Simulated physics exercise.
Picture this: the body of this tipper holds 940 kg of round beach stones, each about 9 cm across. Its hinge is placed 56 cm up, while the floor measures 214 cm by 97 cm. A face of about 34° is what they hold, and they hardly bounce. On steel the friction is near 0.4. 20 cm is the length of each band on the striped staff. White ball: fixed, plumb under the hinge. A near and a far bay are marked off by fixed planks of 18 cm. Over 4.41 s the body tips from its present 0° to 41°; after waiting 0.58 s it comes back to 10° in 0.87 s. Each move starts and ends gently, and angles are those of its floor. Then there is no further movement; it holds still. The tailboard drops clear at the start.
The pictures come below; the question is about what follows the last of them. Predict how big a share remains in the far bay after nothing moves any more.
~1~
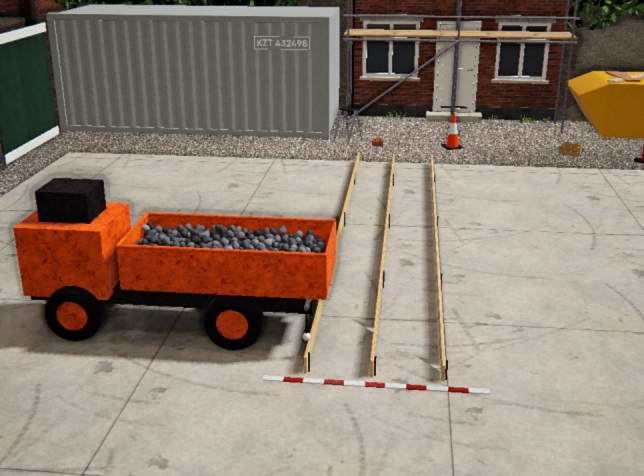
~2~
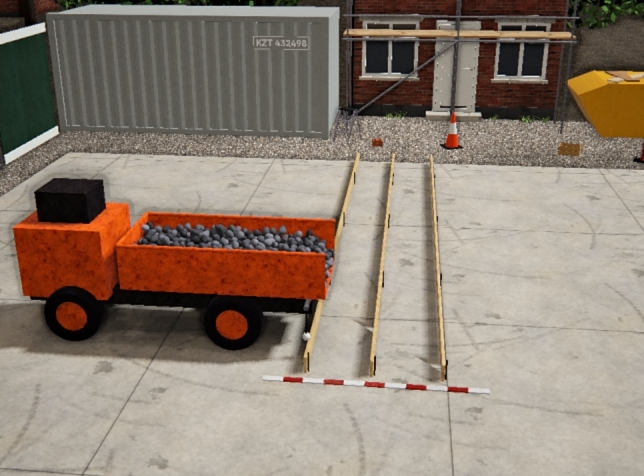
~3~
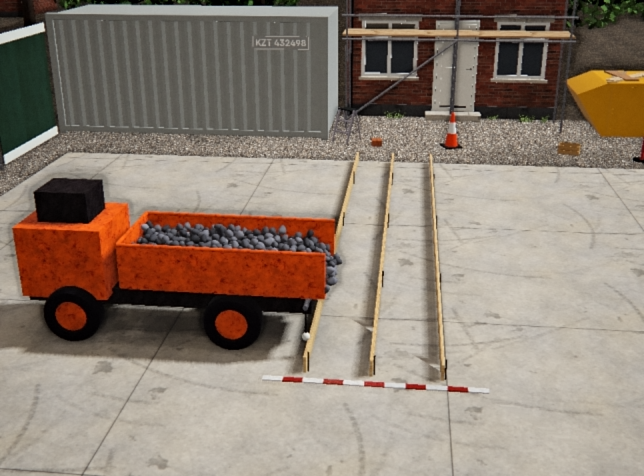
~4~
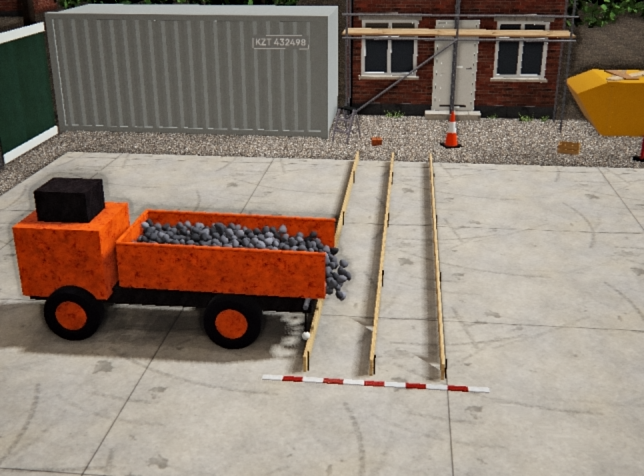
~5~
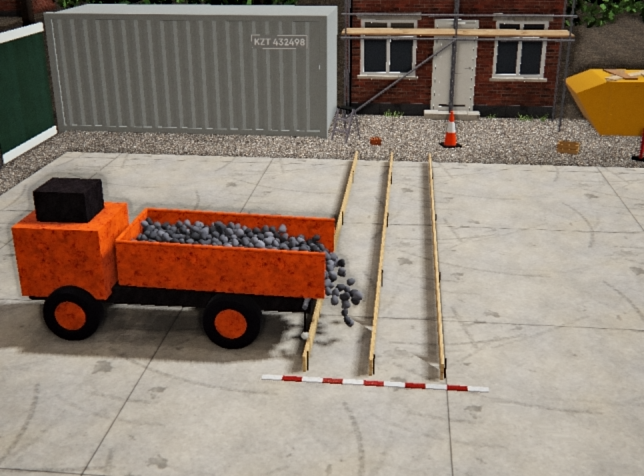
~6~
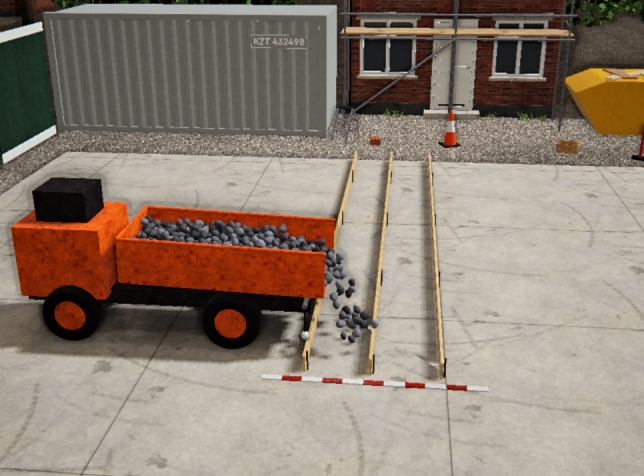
Some 45 per cent remains there.
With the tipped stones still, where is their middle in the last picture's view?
Their centre sits close to (370, 322).
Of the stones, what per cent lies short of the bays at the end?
Close to 0 percent of the load.
A little later the floor is at 35°; 30 % in the body, 49 % in the near bay, 22 % in the far bay; the foremost stones are at (434, 335).
Then the floor is at 41°; 0 % in the body, 51 % in the near bay, 47 % in the far bay, 1 % past the last board; the foremost stones are at (476, 333).
Later still the floor is at 10°; 0 % in the body, 1 % short of the bays, 51 % in the near bay, 47 % in the far bay, 1 % past the last board; the foremost stones are at (477, 333).
In the end the floor is at 10°; 0 % in the body, 1 % short of the bays, 51 % in the near bay, 47 % in the far bay, 1 % past the last board; the foremost stones are at (477, 333).
